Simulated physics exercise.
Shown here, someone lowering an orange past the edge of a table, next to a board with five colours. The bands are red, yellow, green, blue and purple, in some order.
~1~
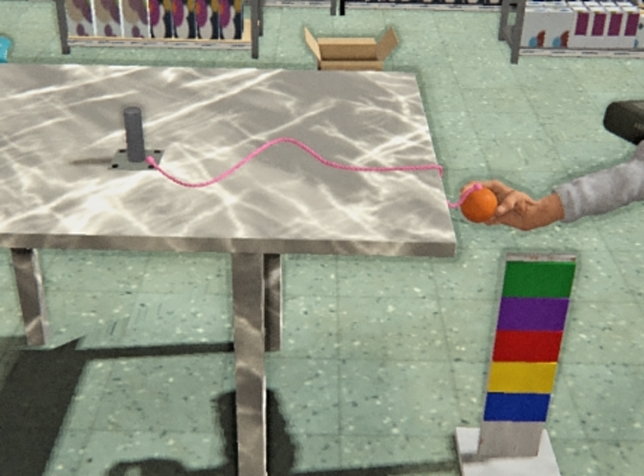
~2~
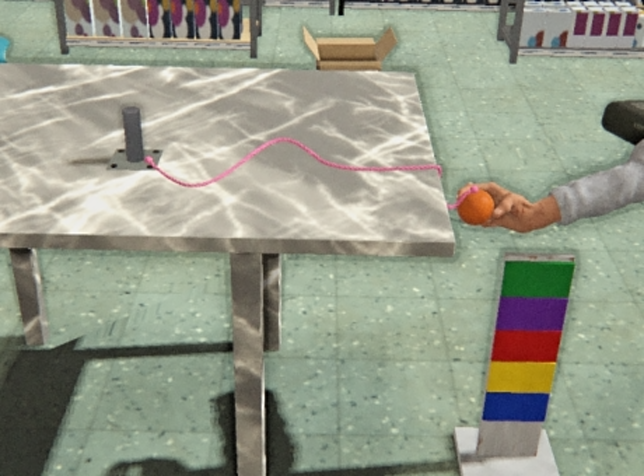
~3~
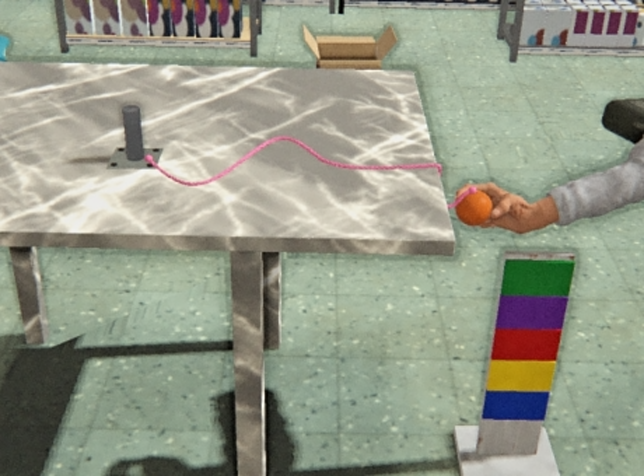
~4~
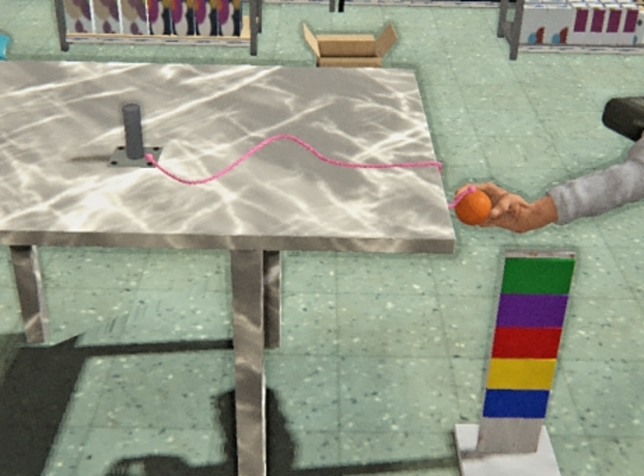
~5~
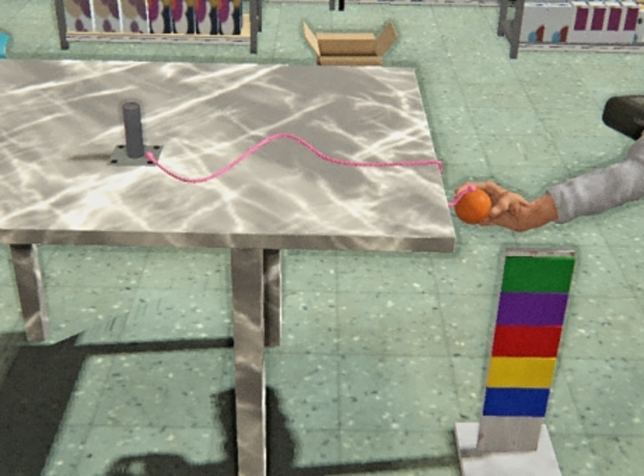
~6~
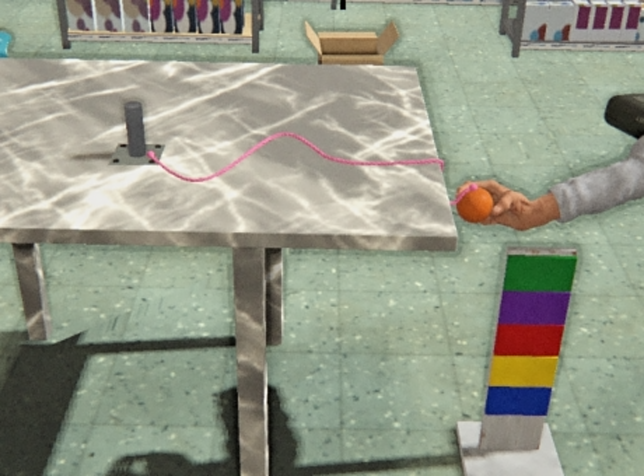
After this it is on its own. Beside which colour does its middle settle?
The shoelace holds its middle at red.
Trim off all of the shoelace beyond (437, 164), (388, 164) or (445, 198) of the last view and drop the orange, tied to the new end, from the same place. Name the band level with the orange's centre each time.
In that order: Green; higher than all five; purple.
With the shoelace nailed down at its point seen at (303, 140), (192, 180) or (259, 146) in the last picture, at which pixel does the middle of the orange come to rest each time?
In that order: (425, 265), (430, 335) and (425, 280).
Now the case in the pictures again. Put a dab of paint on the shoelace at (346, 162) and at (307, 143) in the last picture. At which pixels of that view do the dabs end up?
Near (438, 185) and (404, 158).
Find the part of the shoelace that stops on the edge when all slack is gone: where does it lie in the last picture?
That spot is around (323, 155).
Soon after, orange near (457, 330); level with red.
After that, orange near (398, 332); level with red.
And then, orange near (433, 345); level with red.
In the end, orange near (422, 346); level with red. At red.
